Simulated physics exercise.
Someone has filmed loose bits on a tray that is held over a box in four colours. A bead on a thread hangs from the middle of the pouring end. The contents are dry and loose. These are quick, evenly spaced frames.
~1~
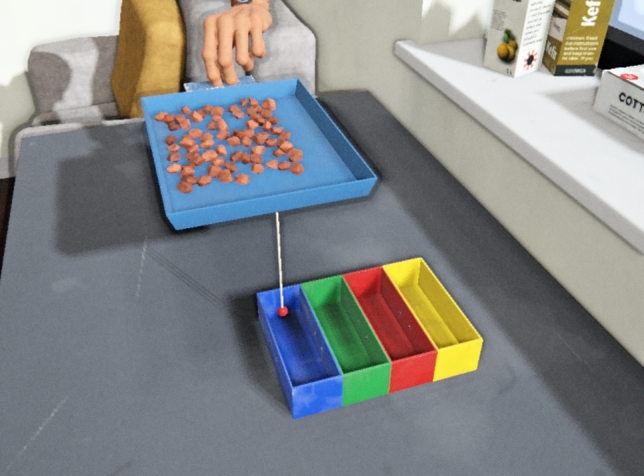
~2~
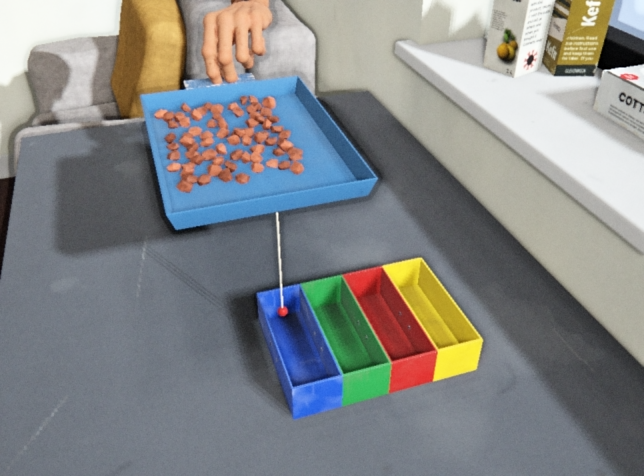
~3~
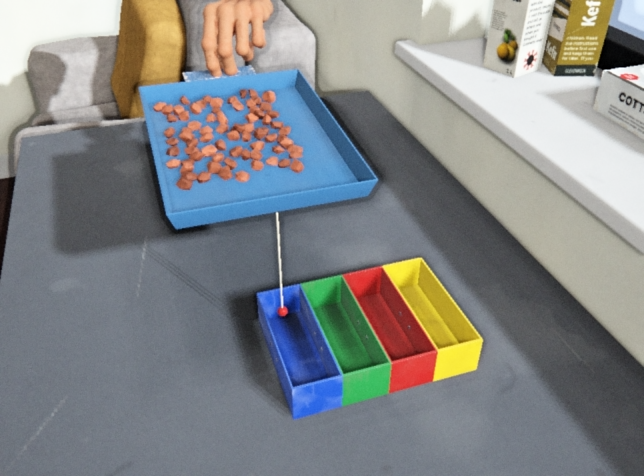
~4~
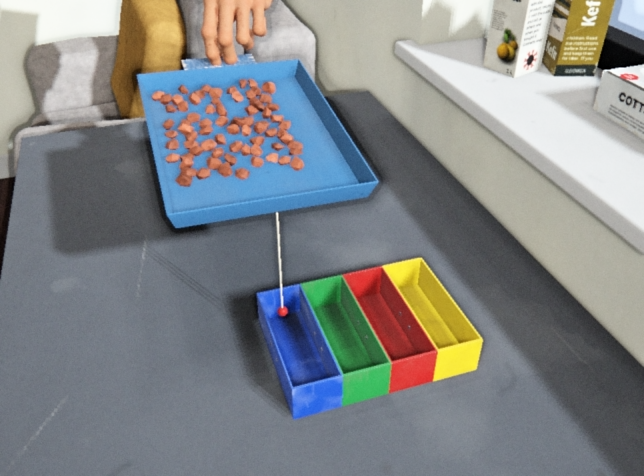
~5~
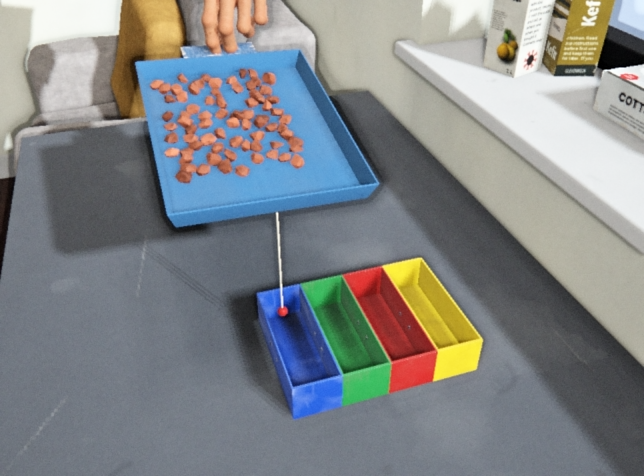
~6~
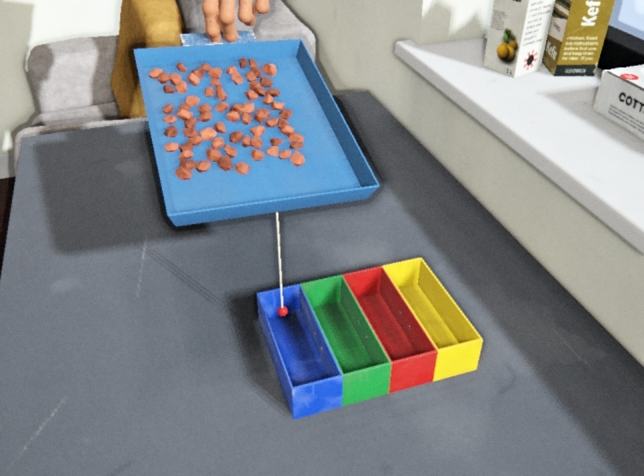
In this clip, a hand at the far edge of a blue tray of loose reddish-brown bits gradually raises that side, tilting the tray slightly toward a blue, green, red and yellow box, while a red bead hangs nearly still on its thread.
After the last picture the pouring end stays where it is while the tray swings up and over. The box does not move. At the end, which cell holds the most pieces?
The green one ends fullest.
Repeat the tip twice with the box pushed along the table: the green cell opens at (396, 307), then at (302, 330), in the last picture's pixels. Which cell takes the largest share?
First the blue one, then the red cell.
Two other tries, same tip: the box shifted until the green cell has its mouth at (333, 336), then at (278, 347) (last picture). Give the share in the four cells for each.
About 90 and 90 per cent.
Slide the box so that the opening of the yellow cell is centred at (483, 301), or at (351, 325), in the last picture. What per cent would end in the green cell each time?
First some 10, then 20 per cent.
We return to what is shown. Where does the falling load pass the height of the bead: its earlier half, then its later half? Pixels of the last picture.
The first part at (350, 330); the rest at (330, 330).
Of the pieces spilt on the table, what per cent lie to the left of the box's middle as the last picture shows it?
Close to 100 per cent.
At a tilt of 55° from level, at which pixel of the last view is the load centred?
Near (296, 184).
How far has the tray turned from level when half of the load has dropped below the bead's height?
At about 105°.
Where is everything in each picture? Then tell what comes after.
Corners of the pouring end at (173, 210) and (368, 176), level; middle of the load at (234, 141), bits of crushed brick; bead on its thread at (282, 311); blue cell at (318, 394); green cell at (366, 381); red cell at (413, 369); yellow cell at (458, 357), in the first picture.
Corners of the pouring end at (173, 210) and (369, 176), level; middle of the load at (233, 140), in the second picture.
Corners of the pouring end at (174, 210) and (369, 177), tipped barely, lowest at the right corner; middle of the load at (233, 136), in the third picture.
Corners of the pouring end at (174, 209) and (370, 179), tipped a little, lowest at the right corner; middle of the load at (233, 129), in the fourth picture.
Corners of the pouring end at (174, 209) and (370, 181), tipped a little, lowest at the right corner; middle of the load at (233, 123), in the fifth picture.
Corners of the pouring end at (175, 209) and (371, 182), tipped a little, lowest at the right corner; middle of the load at (233, 116); blue cell at (318, 394); green cell at (366, 381); red cell at (413, 369); yellow cell at (458, 357), in the sixth picture.
Soon, tray tipped steeply; nearly all on the tray; a stray few falling or outside the box.
A while on, tray tipped right over; nearly all on the tray; a stray few in the green cell; a small part falling or outside the box.
Towards the end, tray tipped past a quarter turn; about a third in the green cell; about a quarter in the blue cell; about a quarter in the red cell; about a quarter falling or outside the box.
Finally, tray tipped past a quarter turn; about a third in the green cell; about a quarter in the blue cell; about a quarter in the red cell; none in the yellow cell; about a quarter outside the box.
